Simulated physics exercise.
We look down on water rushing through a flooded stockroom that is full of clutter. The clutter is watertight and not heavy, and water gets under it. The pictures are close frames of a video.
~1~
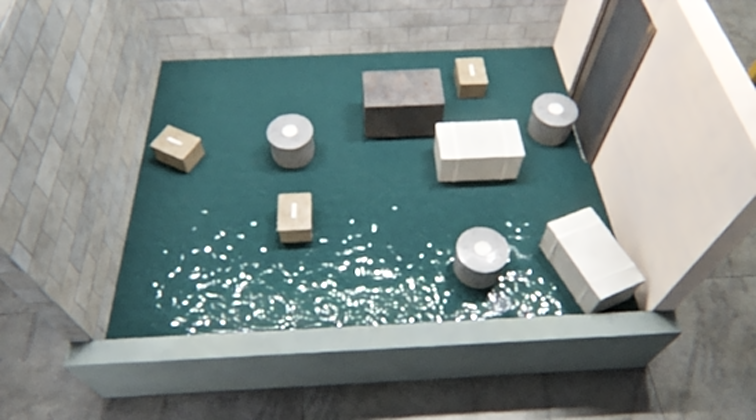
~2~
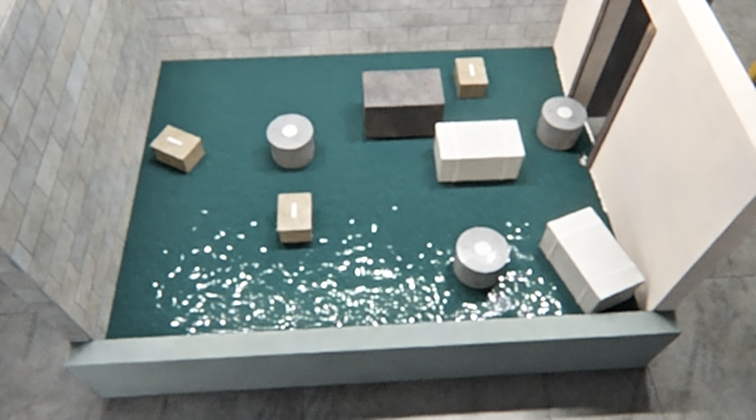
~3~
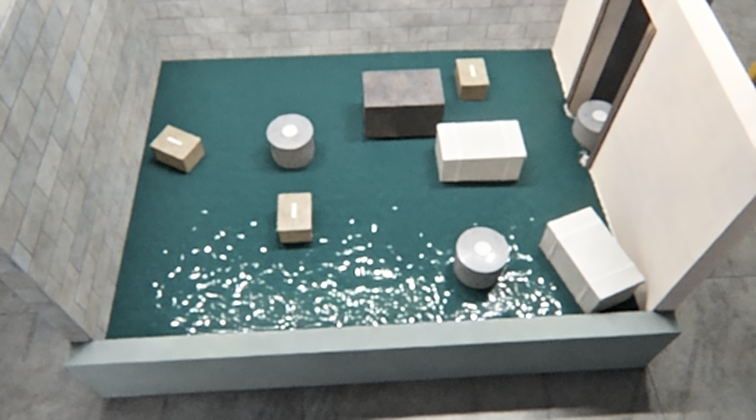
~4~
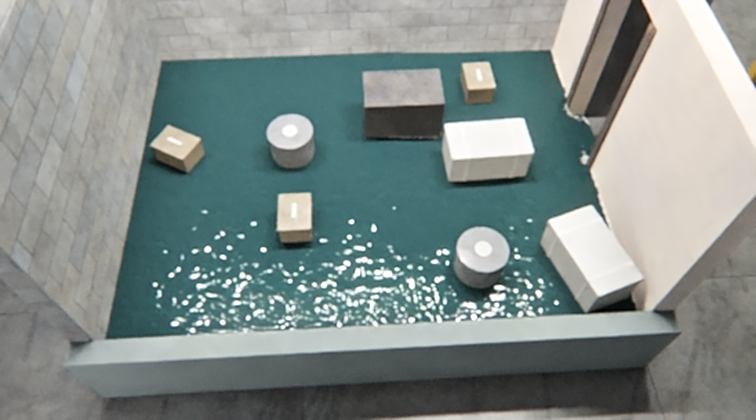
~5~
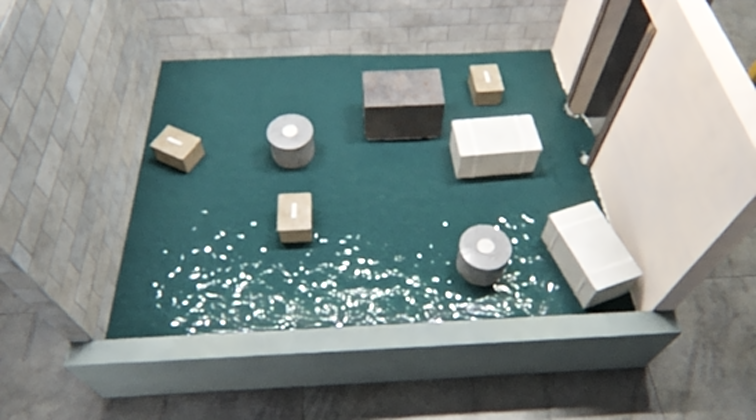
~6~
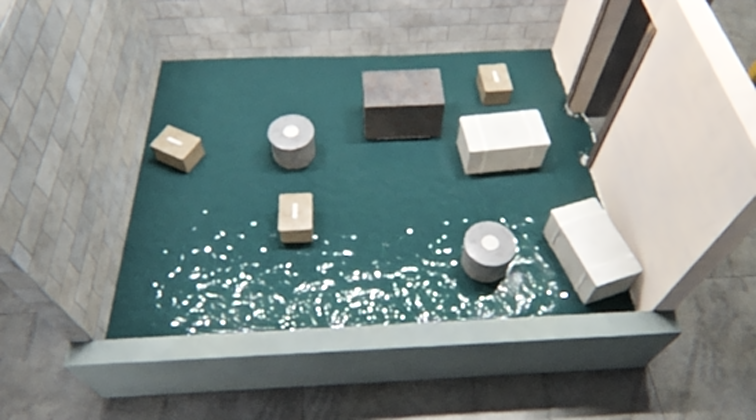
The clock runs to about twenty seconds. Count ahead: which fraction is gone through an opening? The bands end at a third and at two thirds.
It is between one and two thirds.
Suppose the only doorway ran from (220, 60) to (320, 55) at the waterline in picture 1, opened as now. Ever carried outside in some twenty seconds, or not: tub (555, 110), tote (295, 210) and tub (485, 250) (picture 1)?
One after the other: Stays, carried outside, stays.
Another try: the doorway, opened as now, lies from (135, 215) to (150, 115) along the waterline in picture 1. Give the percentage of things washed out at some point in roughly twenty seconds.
Close to 40 %.
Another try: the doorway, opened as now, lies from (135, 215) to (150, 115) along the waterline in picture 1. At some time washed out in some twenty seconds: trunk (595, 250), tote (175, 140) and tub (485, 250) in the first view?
As listed: Inside, yes, no.
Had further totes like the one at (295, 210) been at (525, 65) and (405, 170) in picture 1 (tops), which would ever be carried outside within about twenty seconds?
As listed: Gone, gone.
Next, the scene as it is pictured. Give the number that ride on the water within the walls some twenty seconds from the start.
3 of them.
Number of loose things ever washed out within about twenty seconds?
I count 5.
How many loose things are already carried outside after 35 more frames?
I count 5.
A moment on, 1 of 8 are out; 7 afloat.
Next, 3 of 8 are out; 5 afloat.
Later, 5 of 8 are out; 3 afloat.
In the end, 5 of 8 are out; 3 afloat.
